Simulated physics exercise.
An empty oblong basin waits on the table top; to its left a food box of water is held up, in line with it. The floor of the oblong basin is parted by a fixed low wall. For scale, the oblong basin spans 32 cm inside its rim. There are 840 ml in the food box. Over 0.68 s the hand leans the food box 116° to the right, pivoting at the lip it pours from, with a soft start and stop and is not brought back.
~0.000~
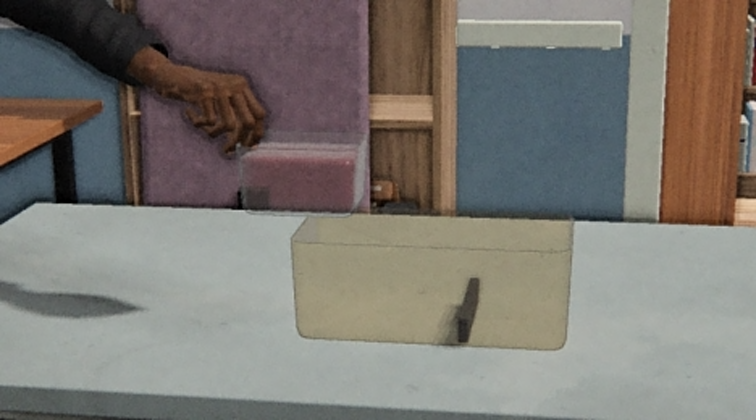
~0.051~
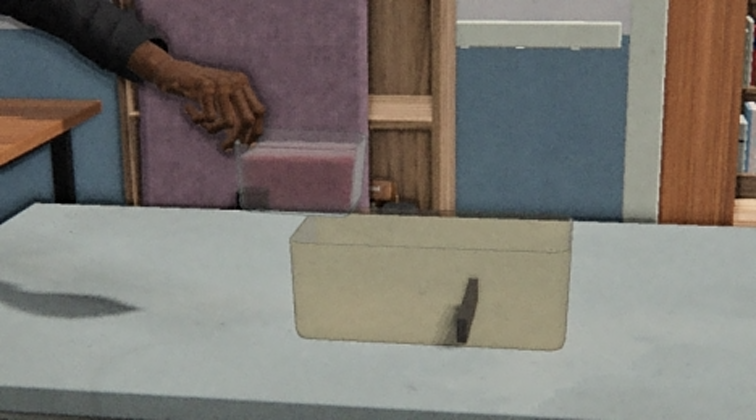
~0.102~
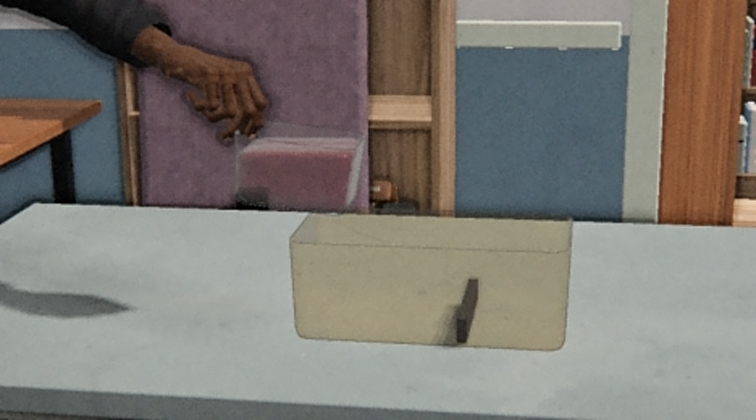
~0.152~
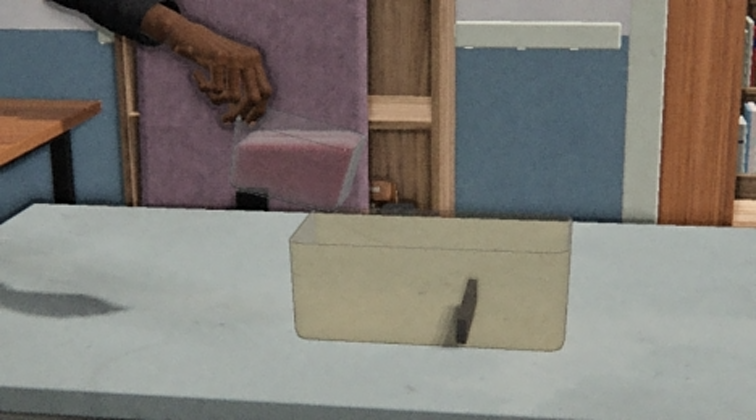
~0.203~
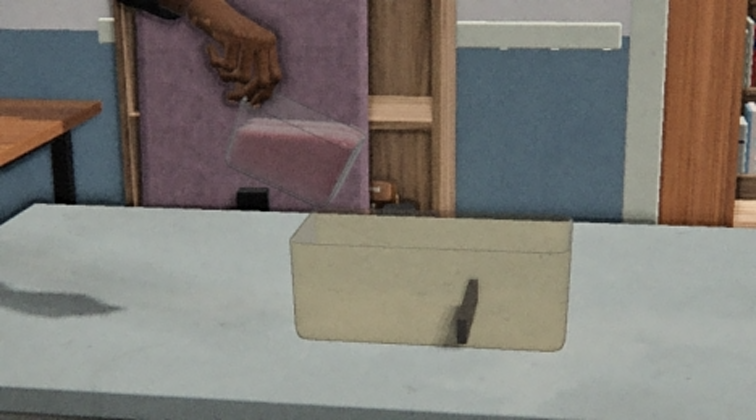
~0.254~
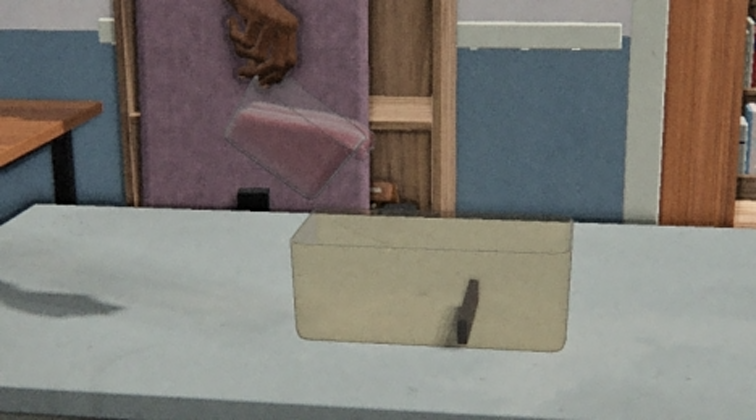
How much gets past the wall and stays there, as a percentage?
Roughly 38 per cent is past the wall.
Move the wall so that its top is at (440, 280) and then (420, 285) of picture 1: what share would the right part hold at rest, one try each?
First 70, then 75 per cent.
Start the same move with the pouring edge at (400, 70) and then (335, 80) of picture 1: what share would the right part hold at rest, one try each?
In turn about 55 and 30 per cent.
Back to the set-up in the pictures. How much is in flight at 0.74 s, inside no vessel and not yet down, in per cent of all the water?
About 9 per cent.
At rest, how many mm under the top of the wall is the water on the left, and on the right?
Left about 16 mm, right about 12 mm.
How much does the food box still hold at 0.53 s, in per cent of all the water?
Some 30 per cent.
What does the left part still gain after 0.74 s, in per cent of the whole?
Near 22 in a hundred.
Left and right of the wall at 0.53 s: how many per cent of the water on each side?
Left about 20, right about 0.
Then, 0.53 s in, the tilt is 103° and 30 per cent is still to pour, 20 is left of the wall and 0 right of it.
Then, 0.74 s in, the tilt is 116° and 1 per cent is still to pour, 35 is left of the wall and 56 right of it.
Then, 0.95 s in, the tilt is 116° and 0 per cent is still to pour, 47 is left of the wall and 33 right of it.
Then, 1.18 s in, the tilt is 116° and 0 per cent is still to pour, 56 is left of the wall and 39 right of it.
Finally, 56 per cent lies left of the wall, 38 right of it and 5 outside.
